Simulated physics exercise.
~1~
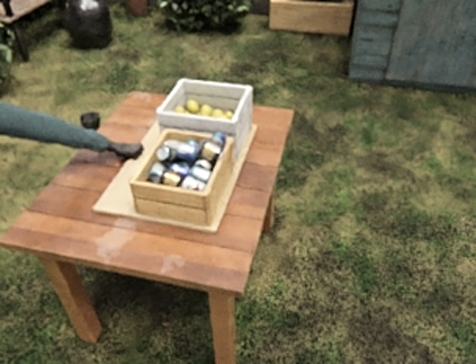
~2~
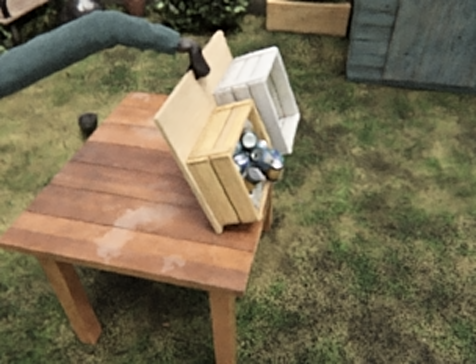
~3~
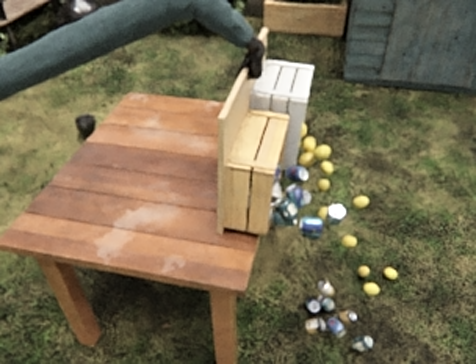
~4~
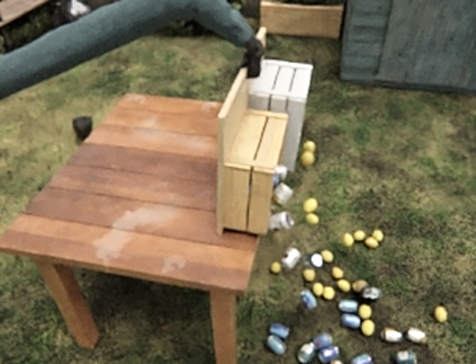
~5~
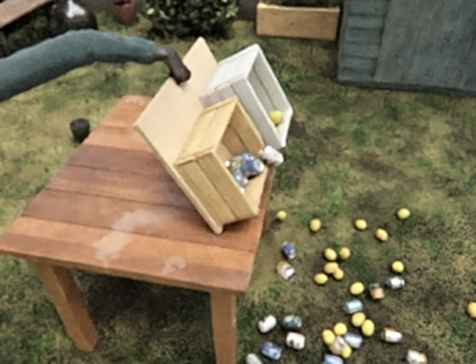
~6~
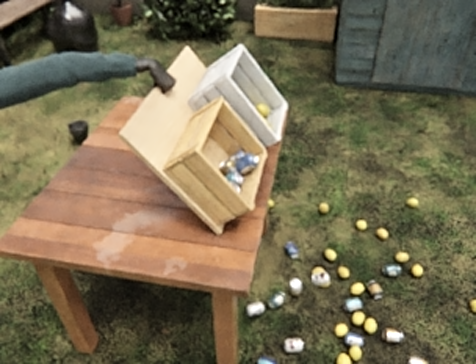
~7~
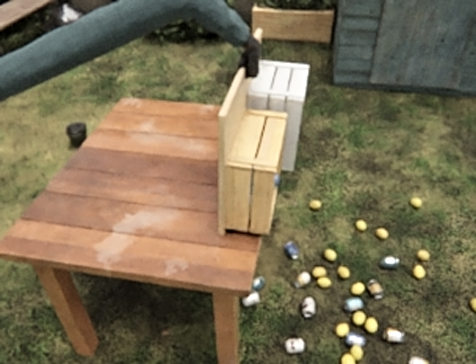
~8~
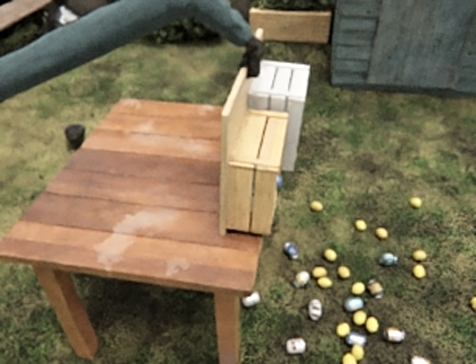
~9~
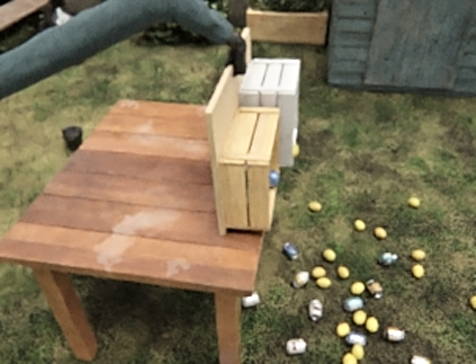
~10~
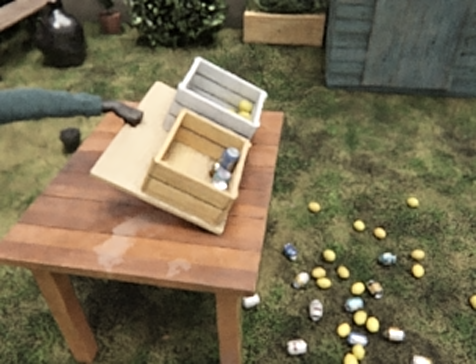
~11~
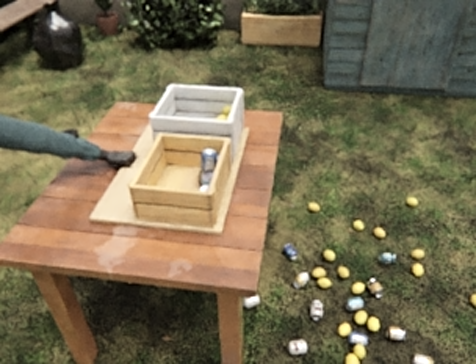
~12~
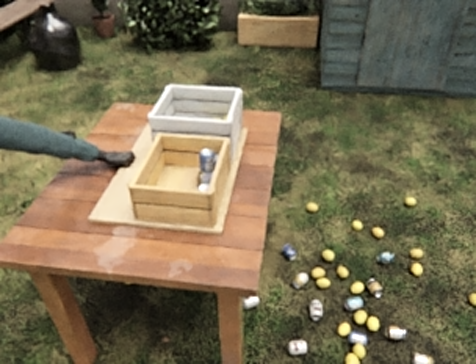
Arm tipping a board with white and wooden crates repeatedly on a table, spilling lemons and cans onto grass, then lowering it flat.
